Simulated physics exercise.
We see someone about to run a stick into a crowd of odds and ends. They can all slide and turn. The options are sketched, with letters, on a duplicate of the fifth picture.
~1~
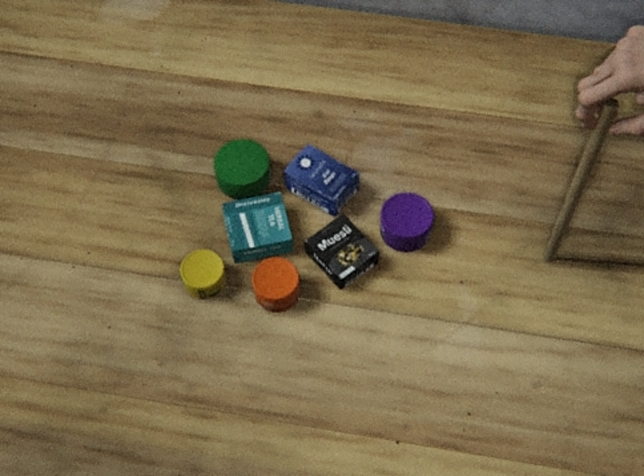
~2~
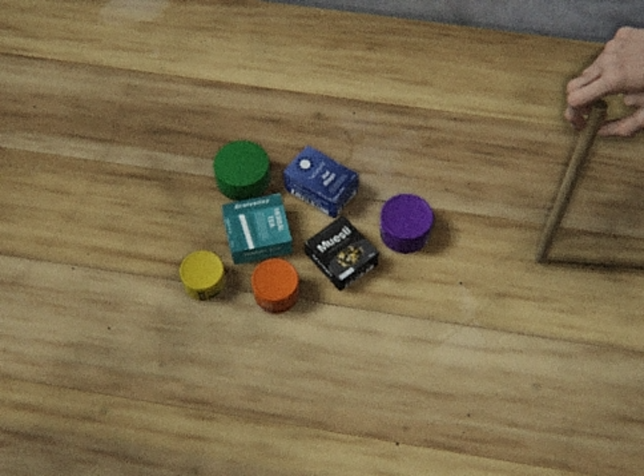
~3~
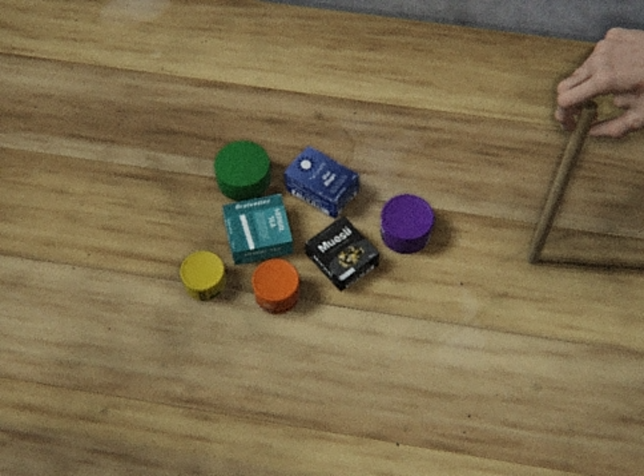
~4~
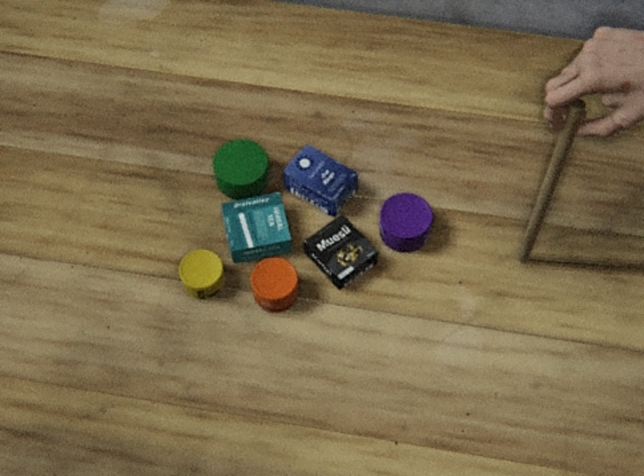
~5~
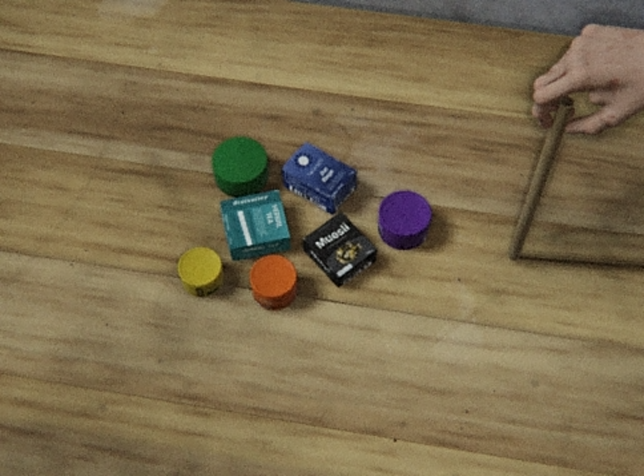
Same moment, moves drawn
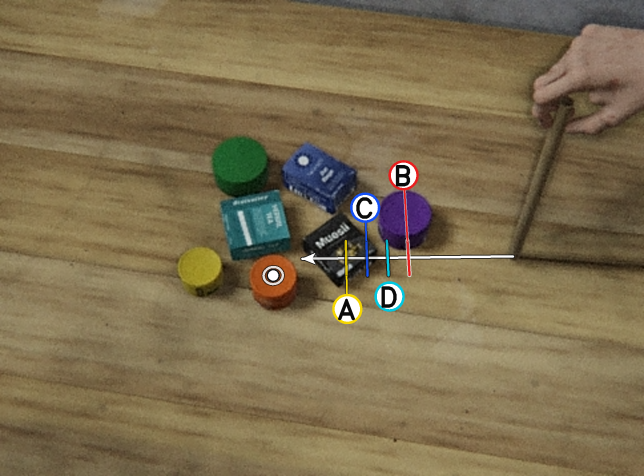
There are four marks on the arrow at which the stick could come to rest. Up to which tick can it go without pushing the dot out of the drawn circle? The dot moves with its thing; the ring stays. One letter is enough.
As far as tick A.
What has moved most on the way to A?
The black packet has gone farthest.
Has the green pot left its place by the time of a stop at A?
No.
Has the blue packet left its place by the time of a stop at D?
No.
On the marked copy, A at (346, 258); B at (408, 258); C at (367, 258); D at (387, 258); the arrow from (513, 256) to (302, 259); the white dot at (273, 276).
Following A. Soon after the start, foot of the stick (452, 258).
Later, foot of the stick (391, 259).
In the end, foot of the stick (346, 259); black packet (315, 257); the dot is still in its ring.
As for the rest, B keeps the dot in but is short; C keeps the dot in but is short; D keeps the dot in but is short.
